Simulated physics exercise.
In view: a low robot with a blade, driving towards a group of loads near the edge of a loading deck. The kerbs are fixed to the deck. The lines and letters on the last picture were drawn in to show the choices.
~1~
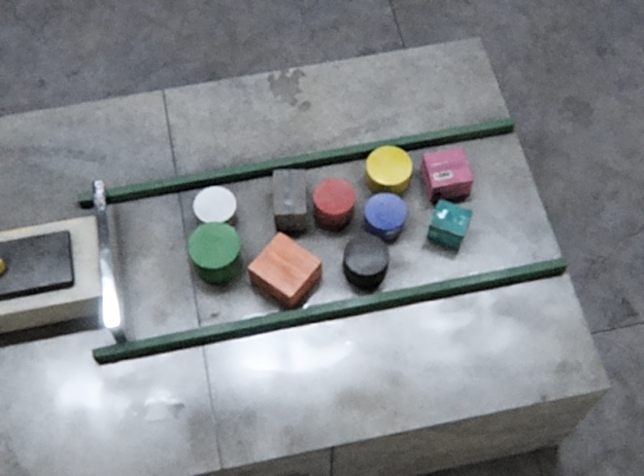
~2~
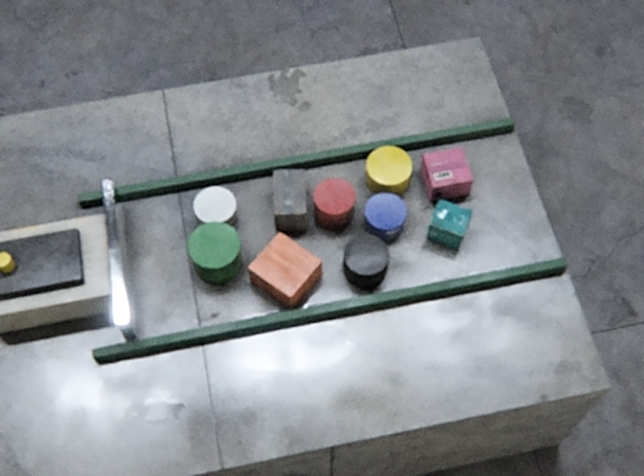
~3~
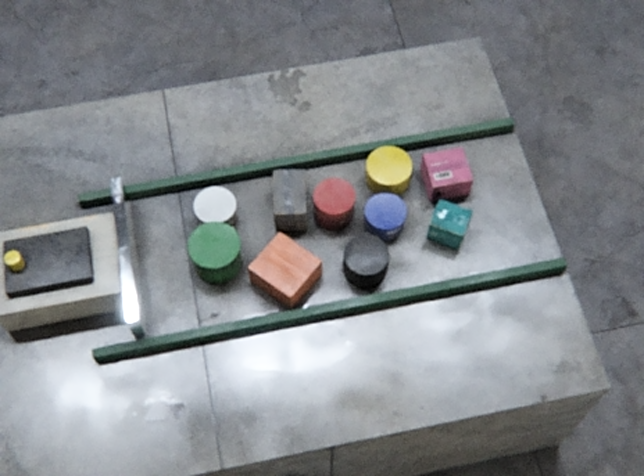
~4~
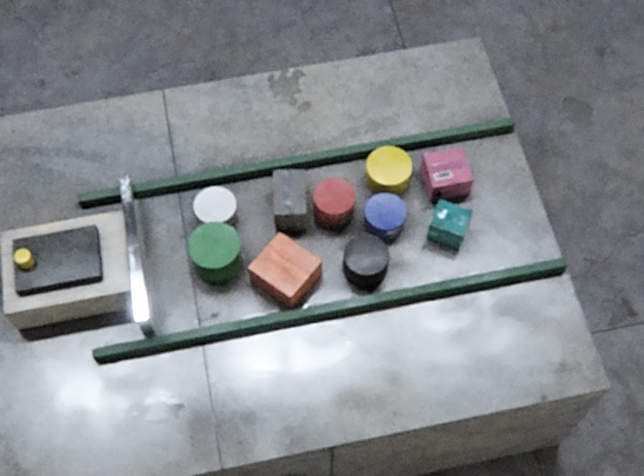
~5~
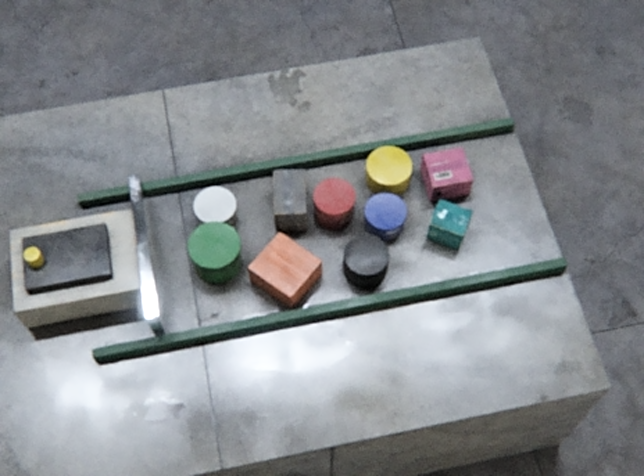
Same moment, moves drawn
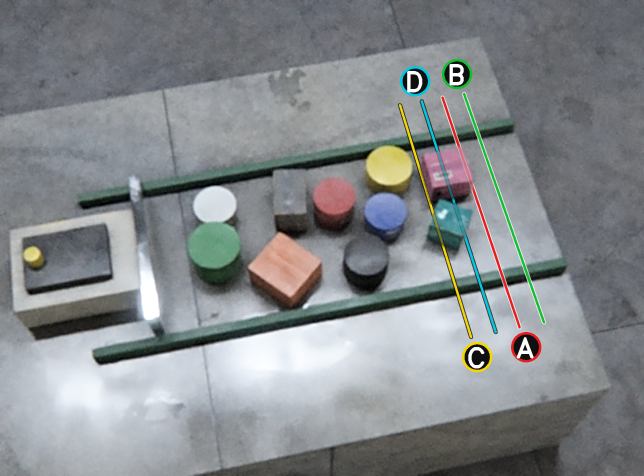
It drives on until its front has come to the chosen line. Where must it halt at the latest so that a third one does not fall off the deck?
Line C.
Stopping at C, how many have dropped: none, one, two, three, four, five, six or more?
In all, two.
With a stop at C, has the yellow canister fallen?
No.
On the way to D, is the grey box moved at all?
Yes.
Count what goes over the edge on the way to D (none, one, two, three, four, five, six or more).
By then, four.
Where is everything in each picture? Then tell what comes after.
Orange crate (286, 271); white pail (216, 212); red pail (334, 204), in the first frame.
Robot (45, 261); green pail (216, 254), in the second frame.
Robot (54, 259); yellow canister (388, 172), in the third frame.
Robot (64, 257); grey box (290, 200), in the fourth frame.
Robot (74, 256); turquoise box (450, 225); orange crate (286, 271); white pail (216, 212), in the fifth frame.
On the marked copy, A at (478, 205); B at (501, 200); C at (433, 213); D at (456, 209).
With C. Early on, robot (182, 236); orange crate (314, 275); white pail (270, 198).
Further on, robot (287, 217); turquoise box (504, 226); pink parcel (479, 173).
At the end, robot (368, 202); turquoise box over the edge; pink parcel over the edge; two fallen.
As for the rest, A drops six; B drops seven; D drops four.
